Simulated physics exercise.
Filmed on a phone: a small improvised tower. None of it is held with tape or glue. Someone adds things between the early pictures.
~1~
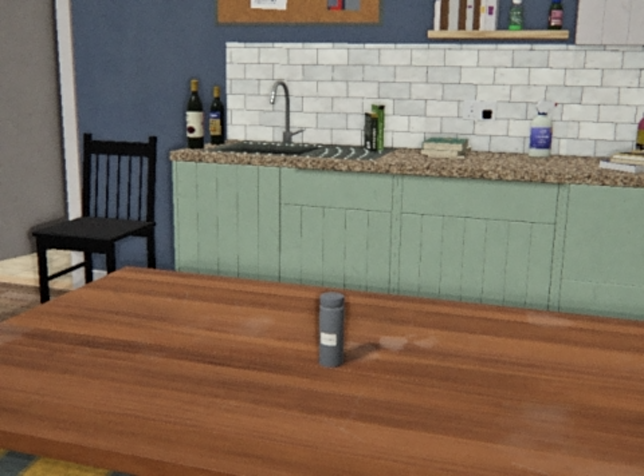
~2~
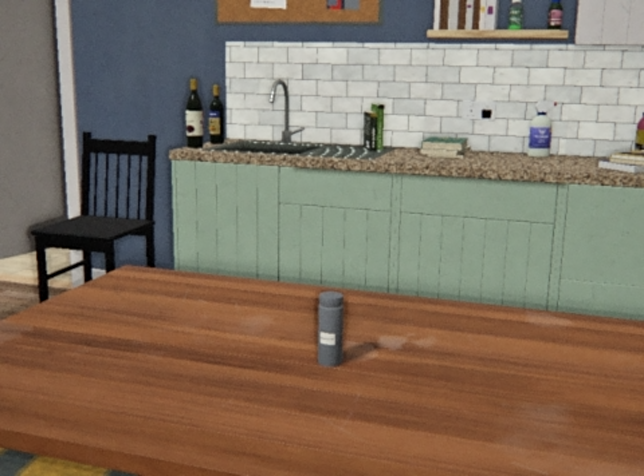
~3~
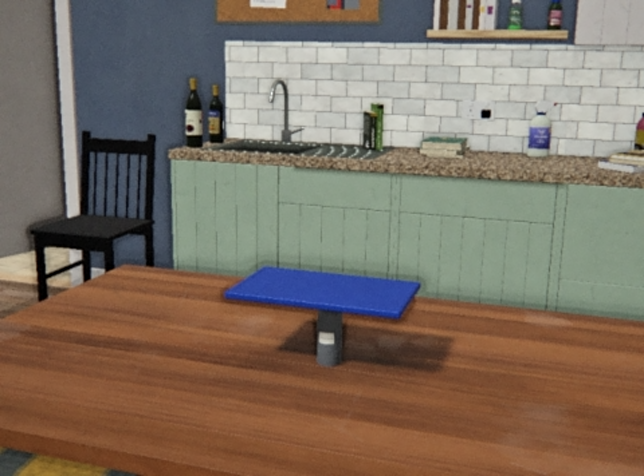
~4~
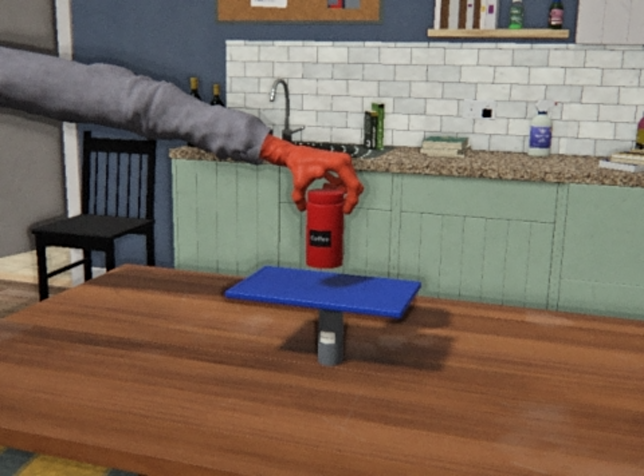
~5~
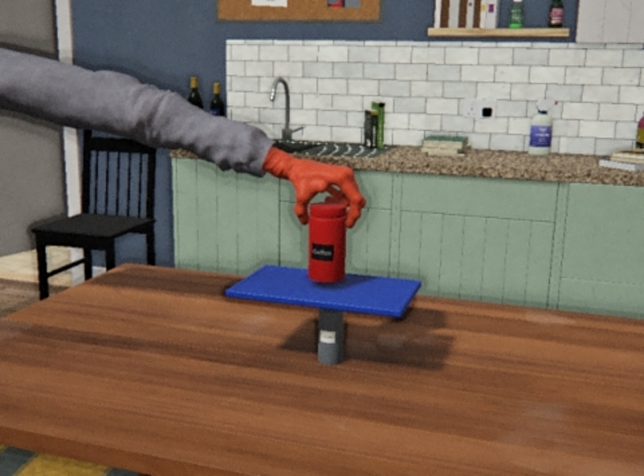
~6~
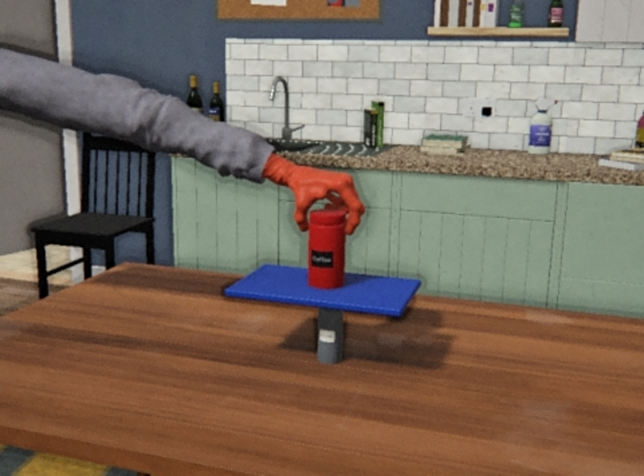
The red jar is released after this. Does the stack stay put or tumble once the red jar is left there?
I reckon the stack bears the weight fine.
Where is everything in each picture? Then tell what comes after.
In the first frame, the last thing is not in view yet; grey shaker (332, 330).
In the second frame, the last thing is not in view yet; grey shaker (331, 329).
In the third frame, the last thing is not in view yet; grey shaker (330, 328).
In the fourth frame, coming down; red jar (325, 228); grey shaker (331, 328).
In the fifth frame, coming down; red jar (328, 242); grey shaker (331, 327).
In the sixth frame, in place under the hand; red jar (327, 249); grey shaker (330, 326).
Then, 0.20 s past the last view, nothing moves.
Then, 0.70 s past the last view, red jar resting near (327, 249).
Finally, all 3 still in place. Final places as the last picture's camera would see them, red jar near (327, 249). The stack holds.
